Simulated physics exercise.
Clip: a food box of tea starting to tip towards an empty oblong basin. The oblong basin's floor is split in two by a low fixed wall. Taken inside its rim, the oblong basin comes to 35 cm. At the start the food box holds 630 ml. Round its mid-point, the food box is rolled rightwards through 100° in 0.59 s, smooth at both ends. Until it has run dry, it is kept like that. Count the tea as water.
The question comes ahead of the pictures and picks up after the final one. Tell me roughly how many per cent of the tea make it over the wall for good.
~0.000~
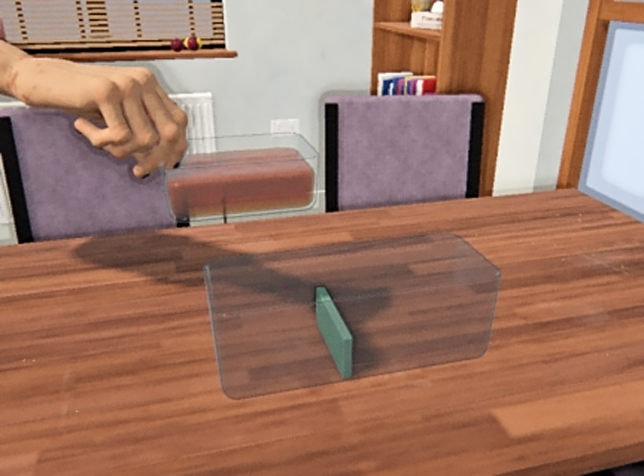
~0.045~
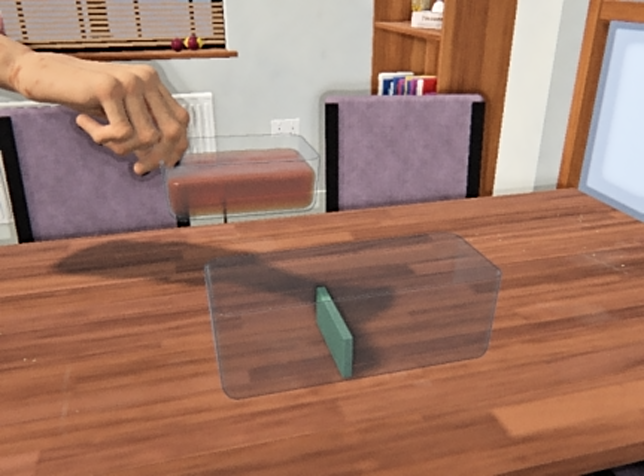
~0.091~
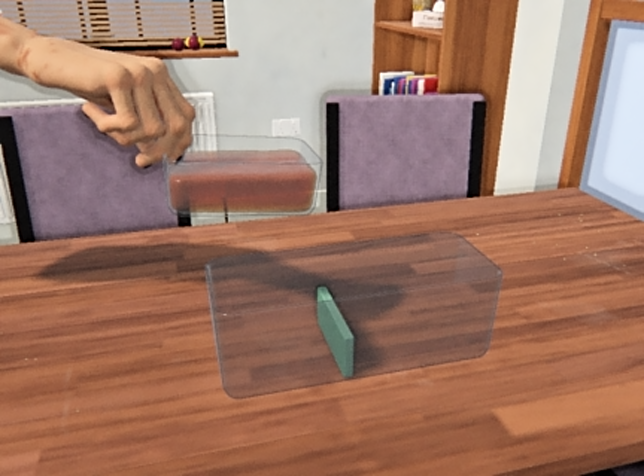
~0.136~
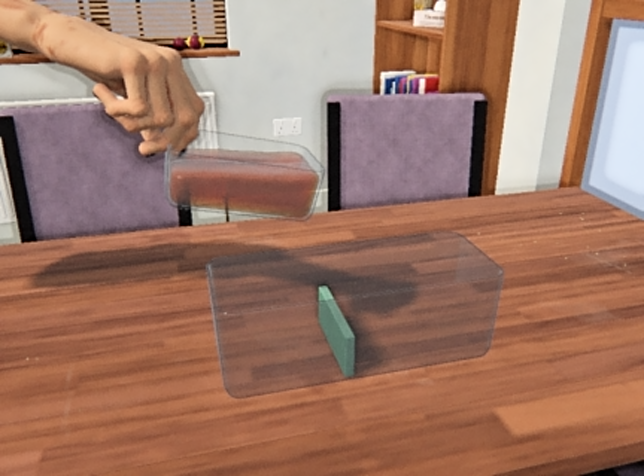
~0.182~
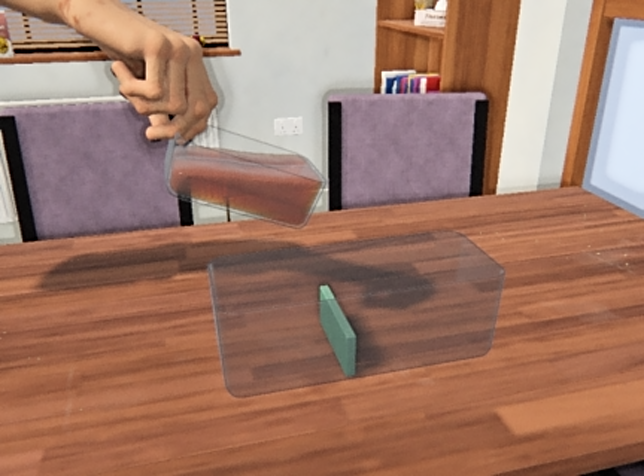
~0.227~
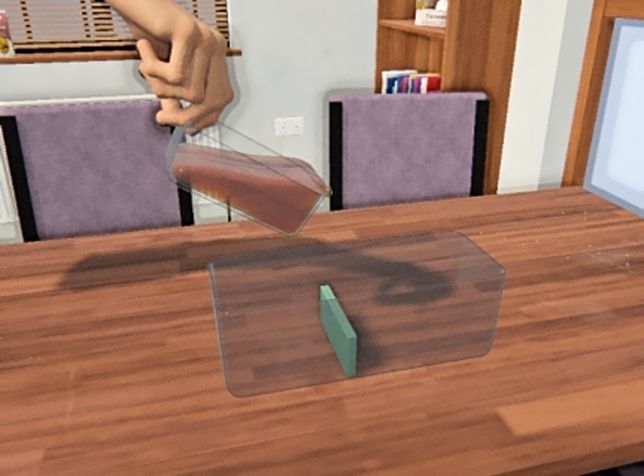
Roughly 68 per cent make it over.
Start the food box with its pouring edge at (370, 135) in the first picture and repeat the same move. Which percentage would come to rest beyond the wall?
85 %.
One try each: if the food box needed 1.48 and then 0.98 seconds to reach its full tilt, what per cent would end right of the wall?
The first try gives 70 percent and the second 65 percent.
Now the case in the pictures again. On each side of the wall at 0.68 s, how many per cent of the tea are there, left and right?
Lab note: Left near 22 %, right near 68.
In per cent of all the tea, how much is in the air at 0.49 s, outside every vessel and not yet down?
It comes to roughly 42 per cent.
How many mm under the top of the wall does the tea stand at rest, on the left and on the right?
Left roughly 48 mm; right roughly 40 mm.
Then, 0.49 s in, the tilt is 93° and 10 per cent is still to pour, 2 is left of the wall and 45 right of it.
Then, 0.68 s in, the tilt is 100° and 1 per cent is still to pour, 22 is left of the wall and 68 right of it.
Then, 0.87 s in, the tilt is 100° and 0 per cent is still to pour, 24 is left of the wall and 67 right of it.
Then, 1.09 s in, the tilt is 100° and 0 per cent is still to pour, 25 is left of the wall and 68 right of it.
Finally, 25 per cent lies left of the wall, 68 right of it and 8 outside.
